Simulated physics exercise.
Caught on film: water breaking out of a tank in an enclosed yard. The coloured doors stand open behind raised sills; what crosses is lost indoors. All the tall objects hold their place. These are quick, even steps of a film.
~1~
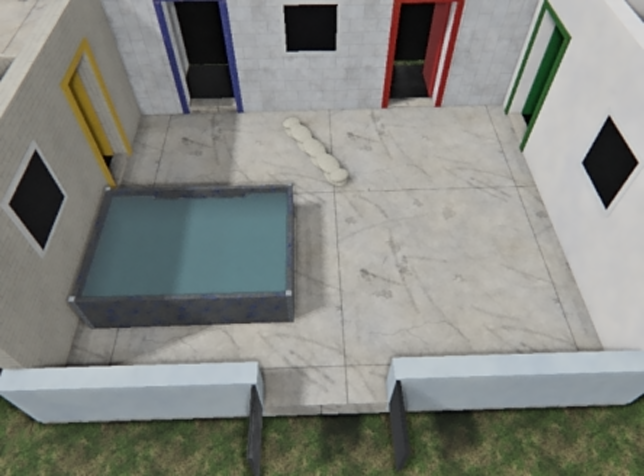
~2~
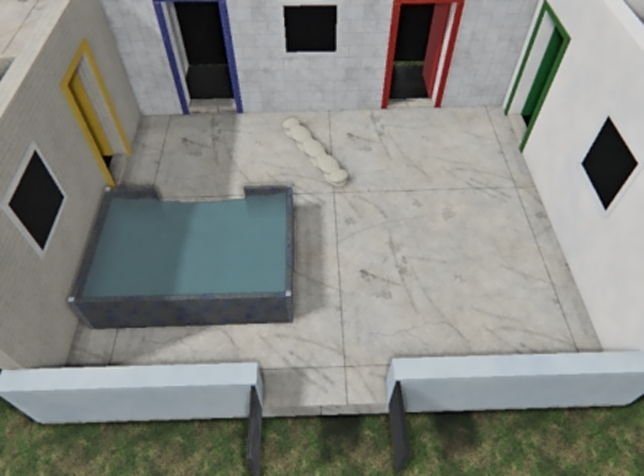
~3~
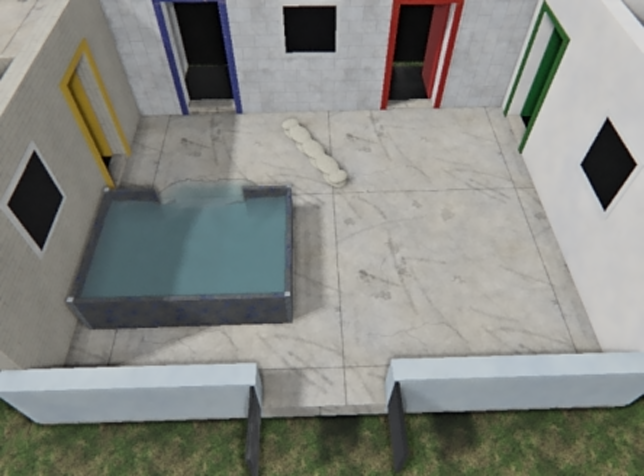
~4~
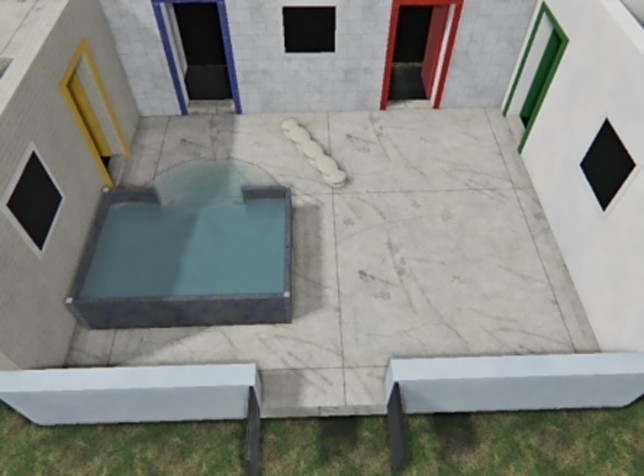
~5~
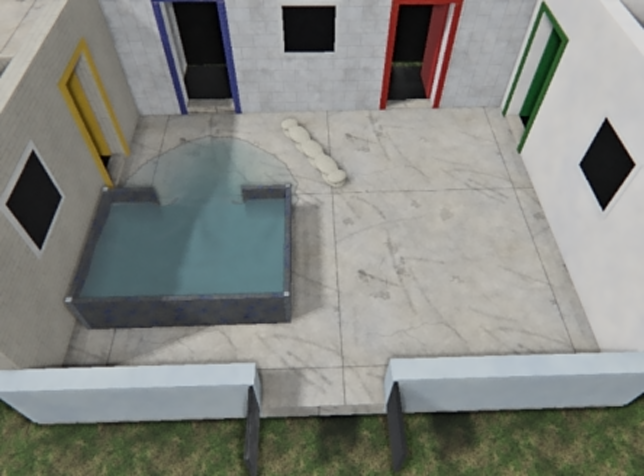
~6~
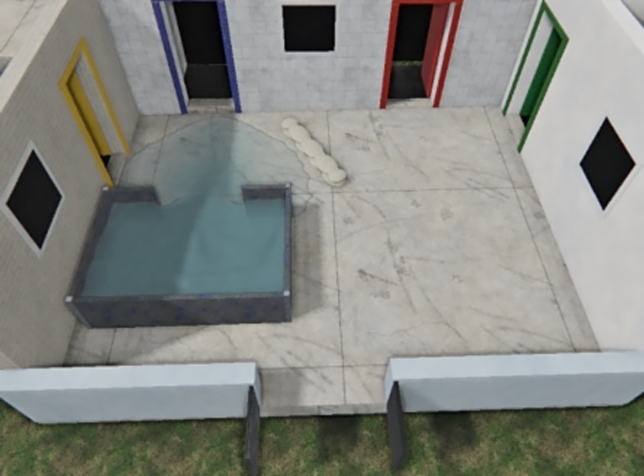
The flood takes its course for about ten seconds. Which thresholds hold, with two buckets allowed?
In the end: The green door admits no more than that; the yellow door lets in a lot; the red door admits no more than that; the blue door lets in a lot.
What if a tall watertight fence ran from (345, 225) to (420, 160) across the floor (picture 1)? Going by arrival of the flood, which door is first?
The blue-painted one.
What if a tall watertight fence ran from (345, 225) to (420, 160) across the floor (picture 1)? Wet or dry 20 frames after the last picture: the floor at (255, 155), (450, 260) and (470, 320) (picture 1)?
In that order: Covered, clear, clear.
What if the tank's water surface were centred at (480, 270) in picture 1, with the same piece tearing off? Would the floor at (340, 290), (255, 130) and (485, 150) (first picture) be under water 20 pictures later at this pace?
In that order: No water, under water, awash.
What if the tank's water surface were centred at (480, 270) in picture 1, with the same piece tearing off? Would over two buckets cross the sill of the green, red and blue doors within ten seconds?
My reading: The green door lets more in, the red door takes more, the blue door lets less in.
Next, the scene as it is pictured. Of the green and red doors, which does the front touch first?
The red one.
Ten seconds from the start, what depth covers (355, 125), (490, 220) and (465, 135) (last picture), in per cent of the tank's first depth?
Roughly 4, 4 and 6 per cent, in turn.
A moment on, water covers 20 % of the floor; the green door not reached, the yellow door wet at the sill, nothing in, the red door not reached, the blue door over two buckets in.
Next, water covers 30 % of the floor; the green door not reached, the yellow door under two buckets in, the red door not reached, the blue door far over two buckets in.
Then, water covers 45 % of the floor; the green door wet at the sill, nothing in, the yellow door over two buckets in, the red door wet at the sill, nothing in, the blue door far over two buckets in.
Later, water covers 80 % of the floor; the green door under two buckets in, the yellow door far over two buckets in, the red door wet at the sill, nothing in, the blue door far over two buckets in.
In the end, water covers 95 % of the floor; the green door under two buckets in, the yellow door far over two buckets in, the red door wet at the sill, nothing in, the blue door far over two buckets in.
